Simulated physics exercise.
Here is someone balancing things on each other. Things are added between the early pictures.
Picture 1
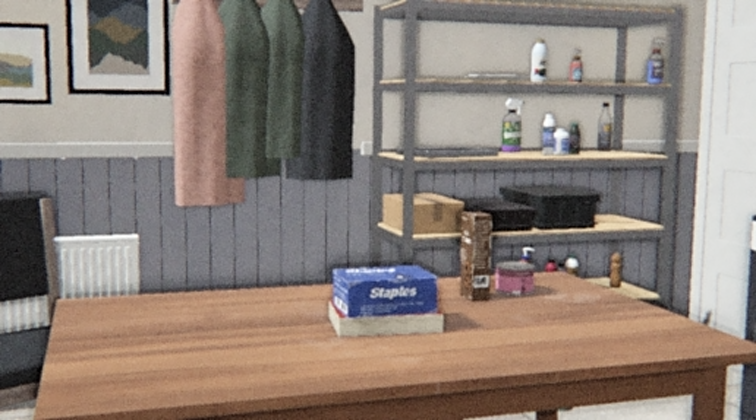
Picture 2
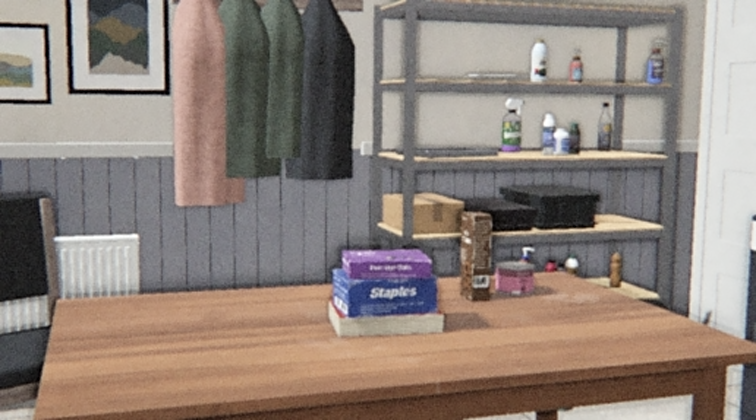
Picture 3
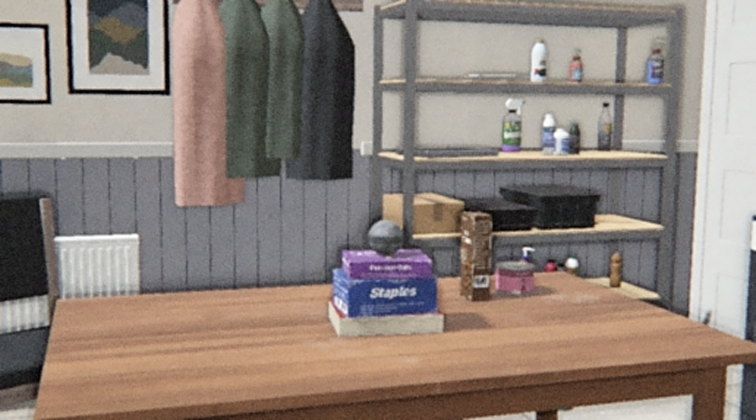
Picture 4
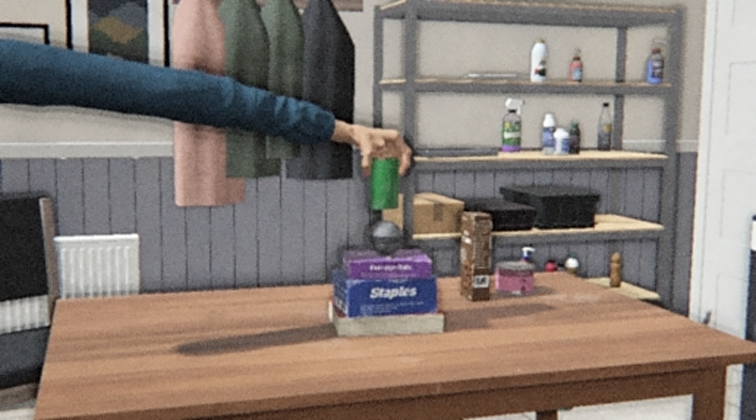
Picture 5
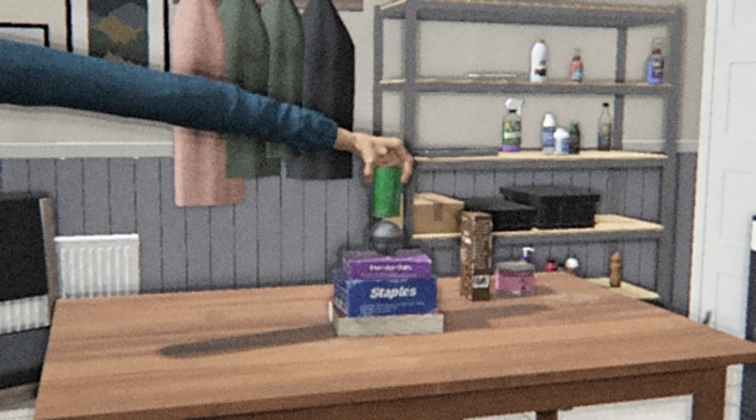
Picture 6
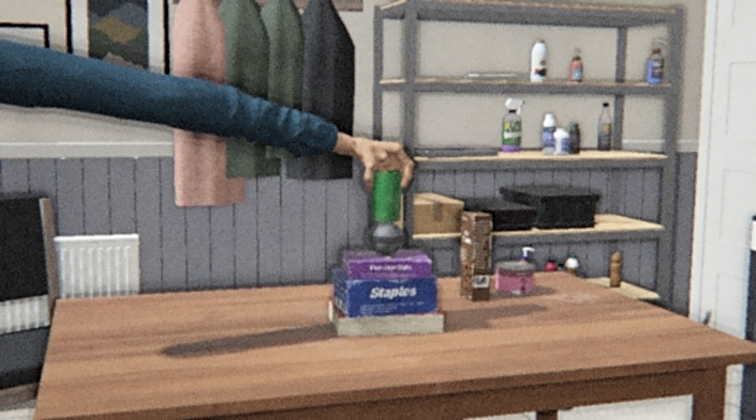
On a wooden table, a purple box appears on top of a blue Staples box, followed by a grey ball; then a hand reaches in from the left holding a green cup above the ball and lowers it slightly onto it.
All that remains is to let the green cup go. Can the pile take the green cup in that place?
Outcome: The pile comes apart.
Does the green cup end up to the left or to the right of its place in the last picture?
It goes to the right.
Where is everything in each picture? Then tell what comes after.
In the first frame, the last thing is not in view yet; brown carton (476, 256).
In the second frame, the last thing is not in view yet.
In the third frame, the last thing is not in view yet; red book (385, 316).
The fourth frame shows on its way; green cup (385, 184); brown carton (476, 256).
The fifth frame shows on its way; green cup (387, 191); grey ball (386, 238).
The sixth frame shows in place under the hand; green cup (387, 196); red book (385, 316).
Then, 0.80 s on from there, green cup now fallen.
Then, 1.00 s on from there, things are still on the move.
In the end, fallen, green cup; the other 6 unmoved. At the end, from the last picture's camera, green cup near (514, 304). The pile gives way.
